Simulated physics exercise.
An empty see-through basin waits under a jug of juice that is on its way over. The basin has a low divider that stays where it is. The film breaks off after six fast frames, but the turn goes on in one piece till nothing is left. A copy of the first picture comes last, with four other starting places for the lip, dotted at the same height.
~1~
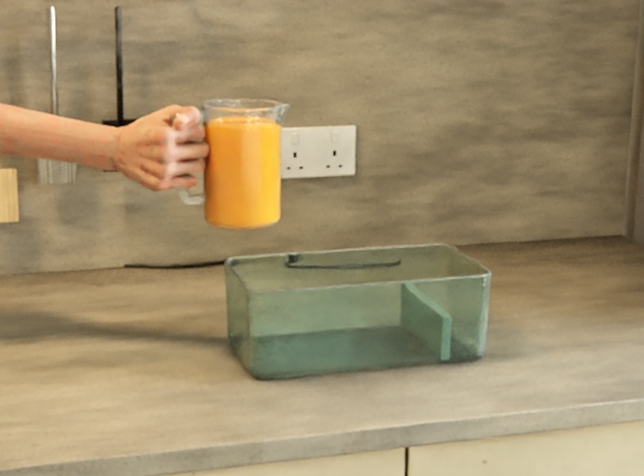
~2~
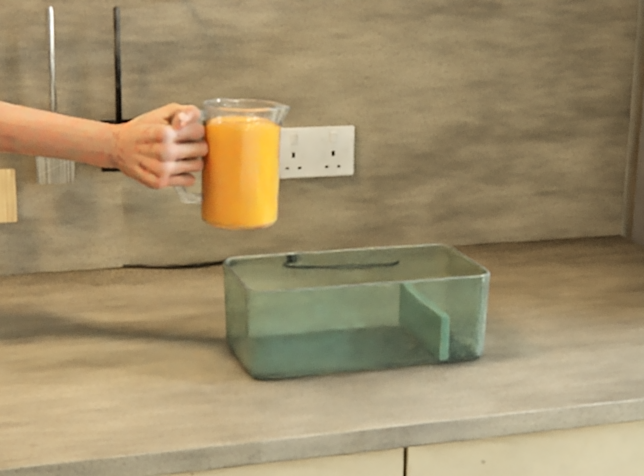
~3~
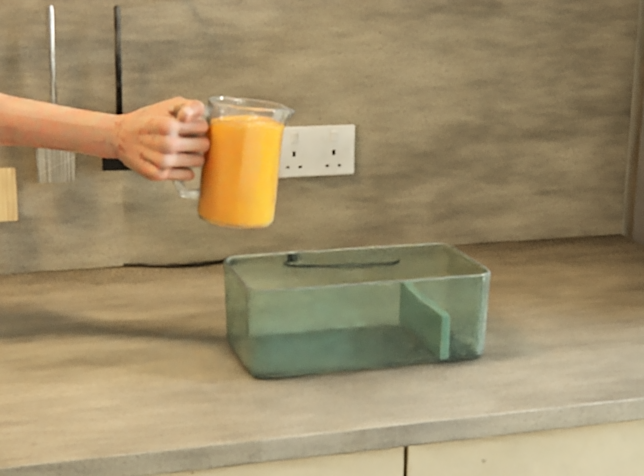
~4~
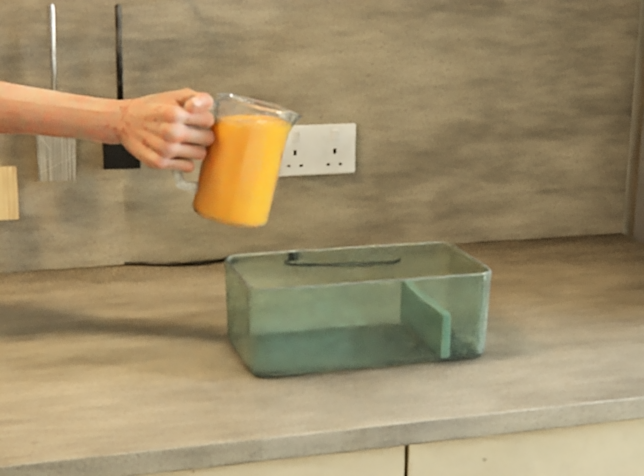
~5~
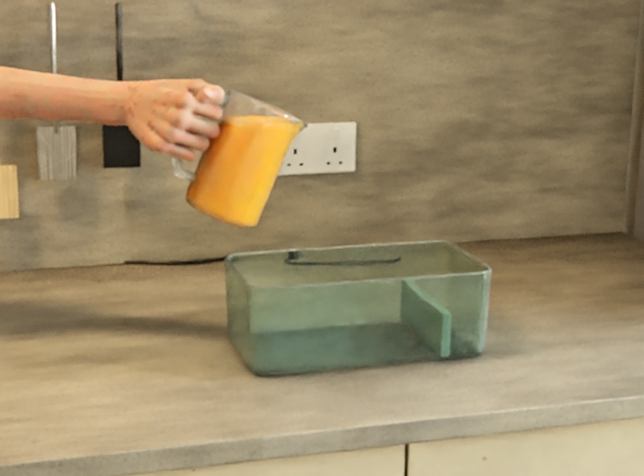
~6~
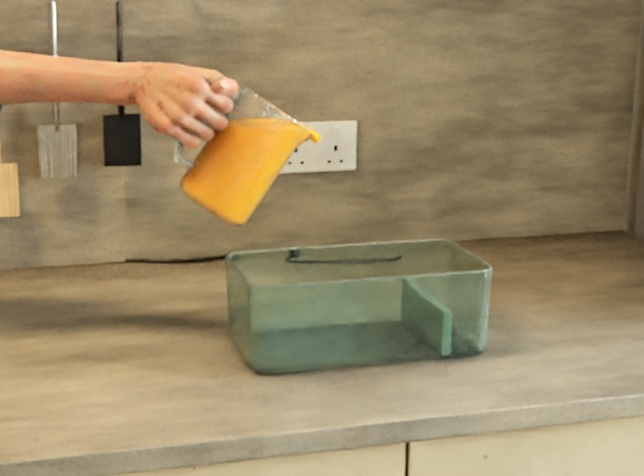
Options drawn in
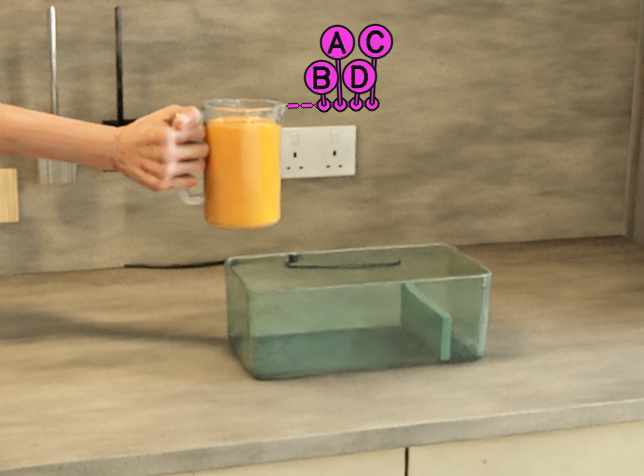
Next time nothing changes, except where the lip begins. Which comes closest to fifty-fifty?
It is C.
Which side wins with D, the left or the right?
The left one.
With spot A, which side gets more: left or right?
The left one.
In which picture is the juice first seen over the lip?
Picture 6.
In magenta, A at (340, 104); B at (324, 105); C at (372, 103); D at (356, 104).
Choosing A, about 92 % ends left of the wall and 3 % right of it; 5 % is lost outside.
Choosing B, about 92 % ends left of the wall and 4 % right of it; 4 % is lost outside.
Choosing C, about 52 % ends left of the wall and 46 % right of it.
Choosing D, about 73 % ends left of the wall and 25 % right of it.
